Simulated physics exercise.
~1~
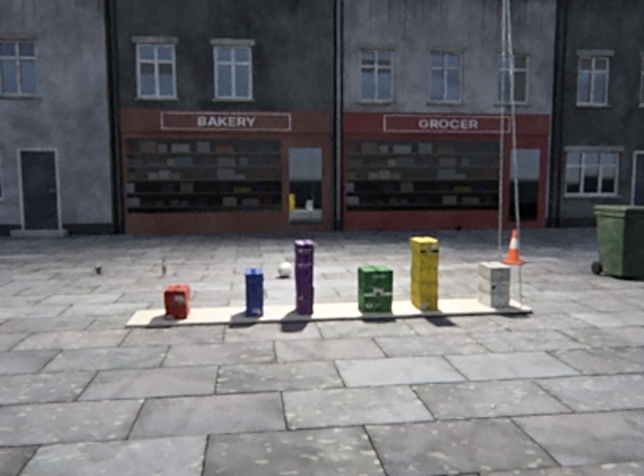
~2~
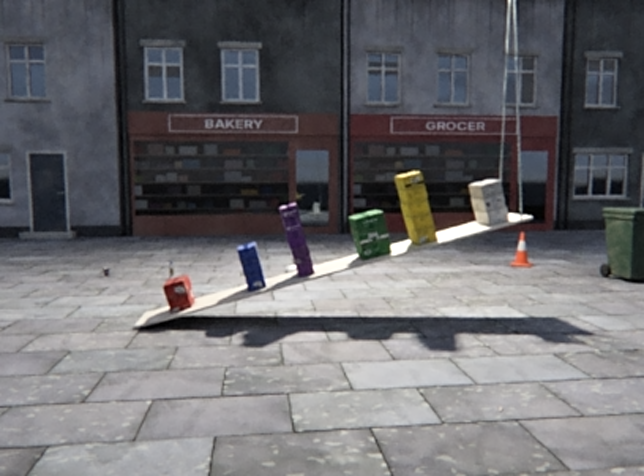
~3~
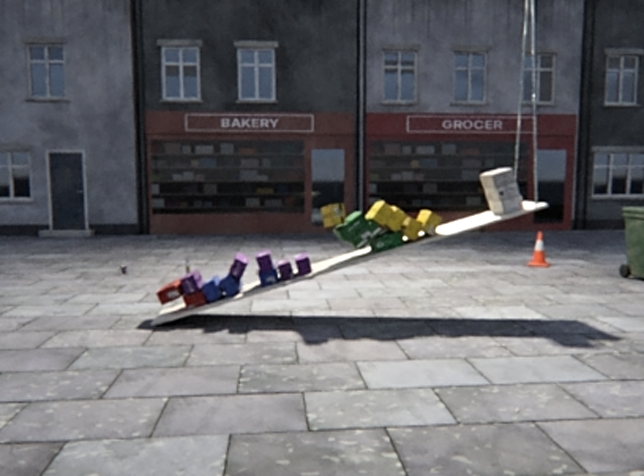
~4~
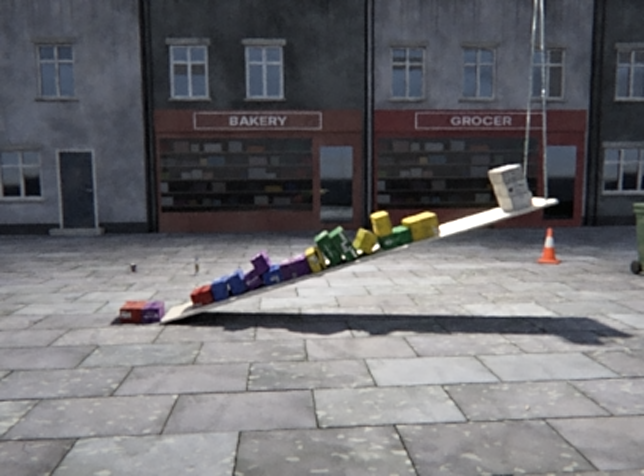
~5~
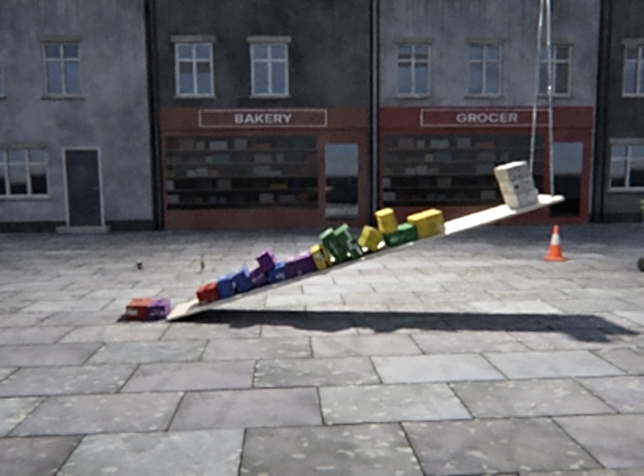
The footage shows stacks of coloured parcels standing on a long pale deck in a paved street as its right end rises, tilting it. The red, blue, purple, green and yellow stacks topple and slide left, ending strewn along the still slope and ground, while the pale stack stays upright.
